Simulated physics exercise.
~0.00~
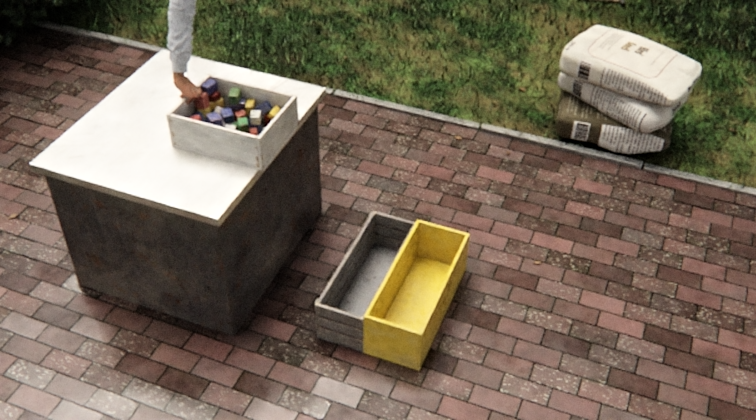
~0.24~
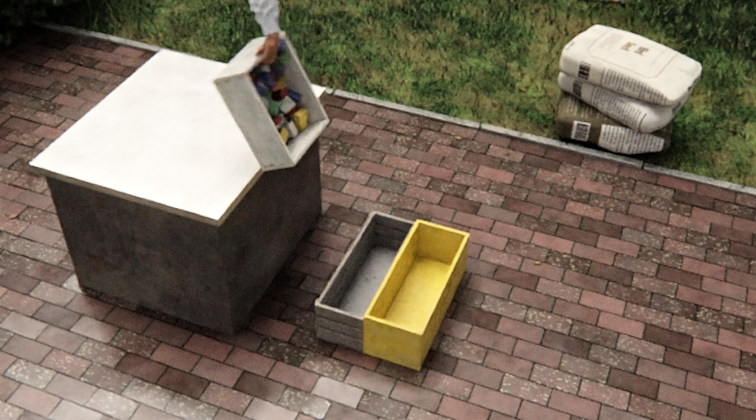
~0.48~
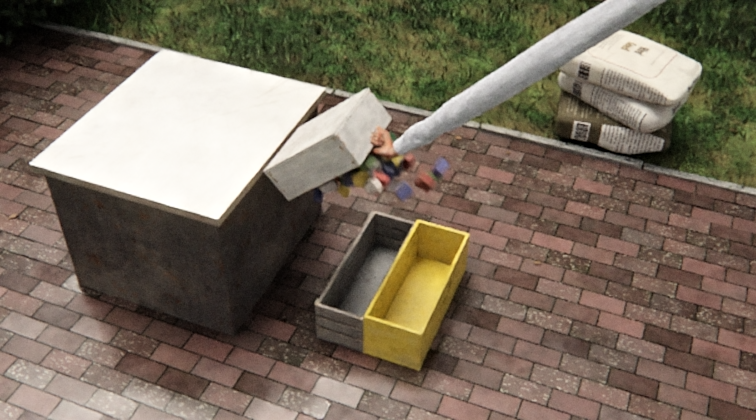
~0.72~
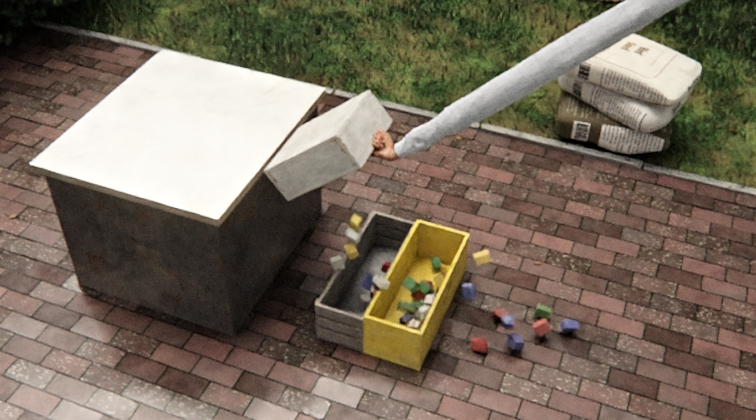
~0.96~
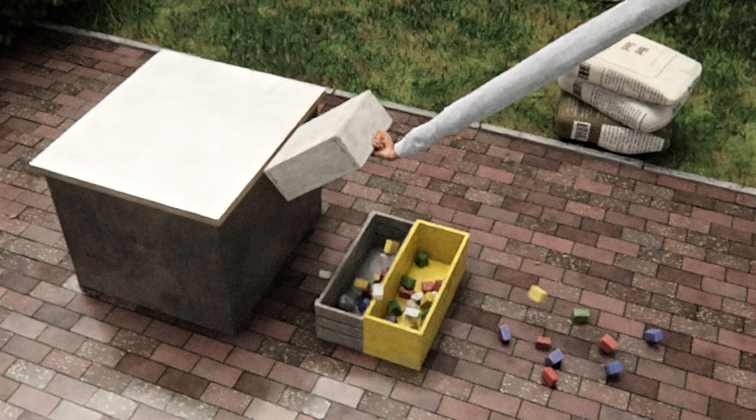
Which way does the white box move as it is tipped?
The white box moves to the right, going over the edge of the bench as it turns over.
